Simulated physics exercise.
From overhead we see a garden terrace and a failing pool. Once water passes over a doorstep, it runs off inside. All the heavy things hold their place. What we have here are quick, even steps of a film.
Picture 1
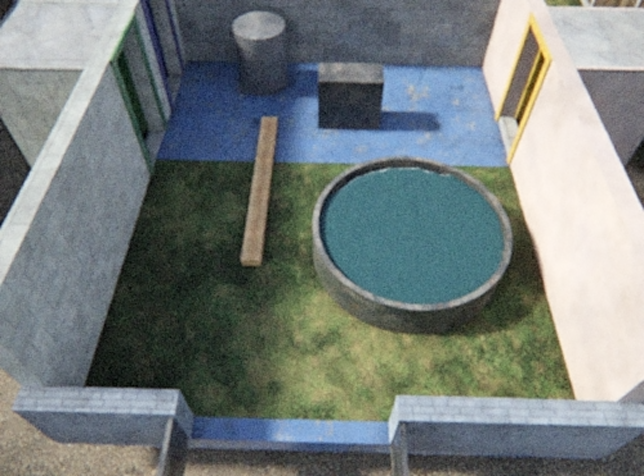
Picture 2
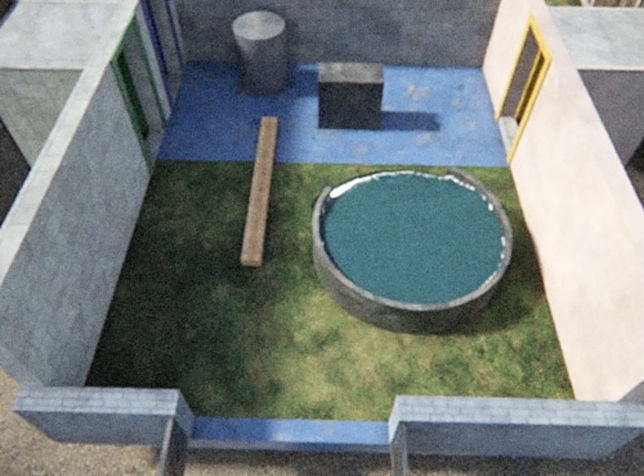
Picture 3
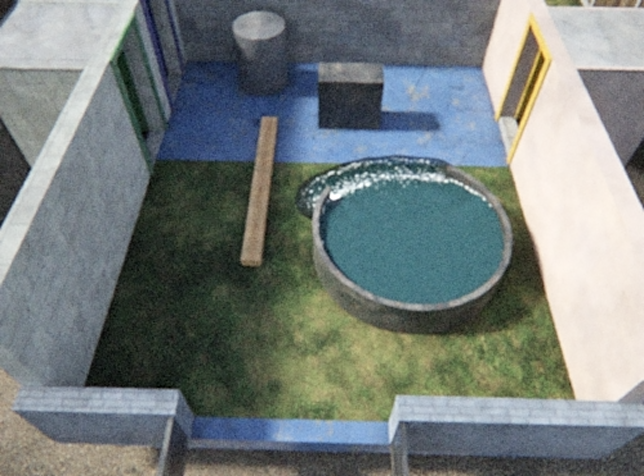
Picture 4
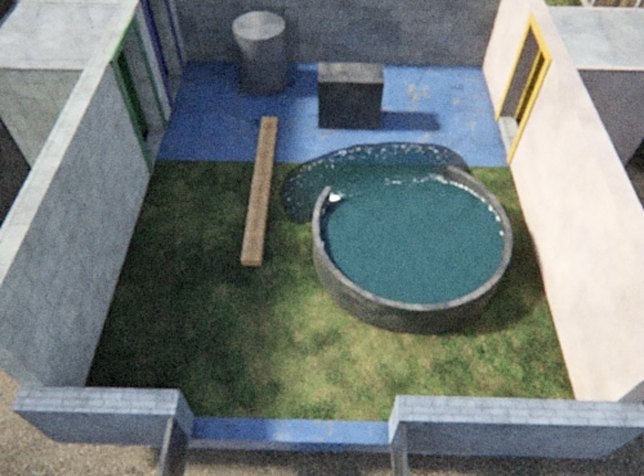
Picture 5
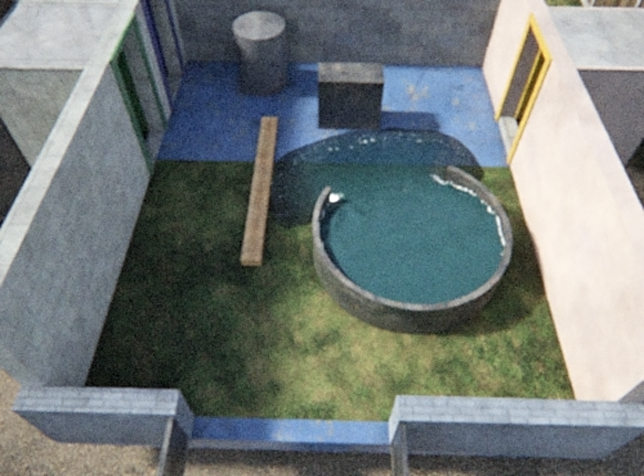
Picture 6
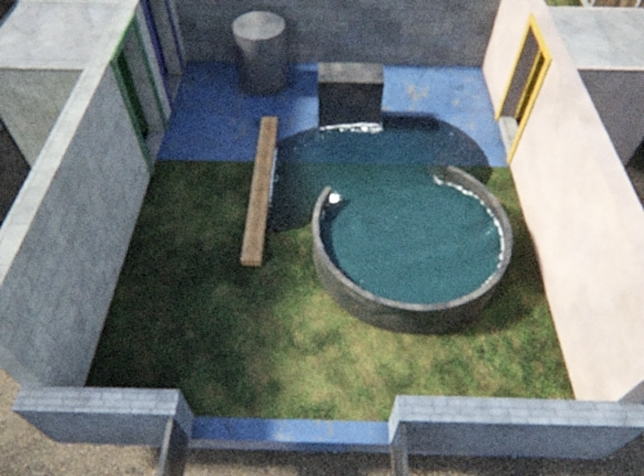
Water pouring through a gap in a round pool's far side, spreading over grass and blue paving to a dark block.
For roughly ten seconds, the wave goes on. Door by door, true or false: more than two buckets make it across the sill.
Blue door: True; green door: True; yellow door: False.
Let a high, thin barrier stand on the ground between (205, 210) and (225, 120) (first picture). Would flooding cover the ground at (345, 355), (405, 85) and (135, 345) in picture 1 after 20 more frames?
Untouched; submerged; untouched.
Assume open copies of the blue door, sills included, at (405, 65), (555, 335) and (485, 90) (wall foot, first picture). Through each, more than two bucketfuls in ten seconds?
One after the other: Floods, lets less in, floods.
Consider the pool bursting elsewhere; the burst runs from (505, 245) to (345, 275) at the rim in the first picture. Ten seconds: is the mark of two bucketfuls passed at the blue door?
What follows is that blue door doesn't reach it.
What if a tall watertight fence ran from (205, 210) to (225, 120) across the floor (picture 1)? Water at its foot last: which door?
I'd say the door marked green is last.
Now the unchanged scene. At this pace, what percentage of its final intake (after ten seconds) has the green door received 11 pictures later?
Approximately 0 in a hundred, I reckon.
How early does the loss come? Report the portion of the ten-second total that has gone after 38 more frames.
I get 45 percent.
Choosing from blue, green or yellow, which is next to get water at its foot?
The yellow door.
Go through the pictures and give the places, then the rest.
In the first picture, still water in the round tank at (410, 228).
In the second picture, the front is at a hidden place, out from the gap on the round tank's far side.
In the third picture, water pours out on the round tank's far side and has run to a hidden place.
In the fourth picture, the front is at (458, 159), out from the gap on the round tank's far side.
In the fifth picture, the front is at (459, 146), out from the gap on the round tank's far side.
In the sixth picture, water pours out on the round tank's far side and has run to (447, 126).
A moment on, water covers 30 % of the floor; the blue door not reached, the green door not reached, the yellow door wet at the sill, nothing in.
Next, water covers 40 % of the floor; the blue door not reached, the green door not reached, the yellow door wet at the sill, nothing in.
Then, water covers 60 % of the floor; the blue door over two buckets in, the green door under two buckets in, the yellow door wet at the sill, nothing in.
Later, water covers 75 % of the floor; the blue door over two buckets in, the green door over two buckets in, the yellow door under two buckets in.
In the end, water covers 95 % of the floor; the blue door far over two buckets in, the green door over two buckets in, the yellow door under two buckets in.
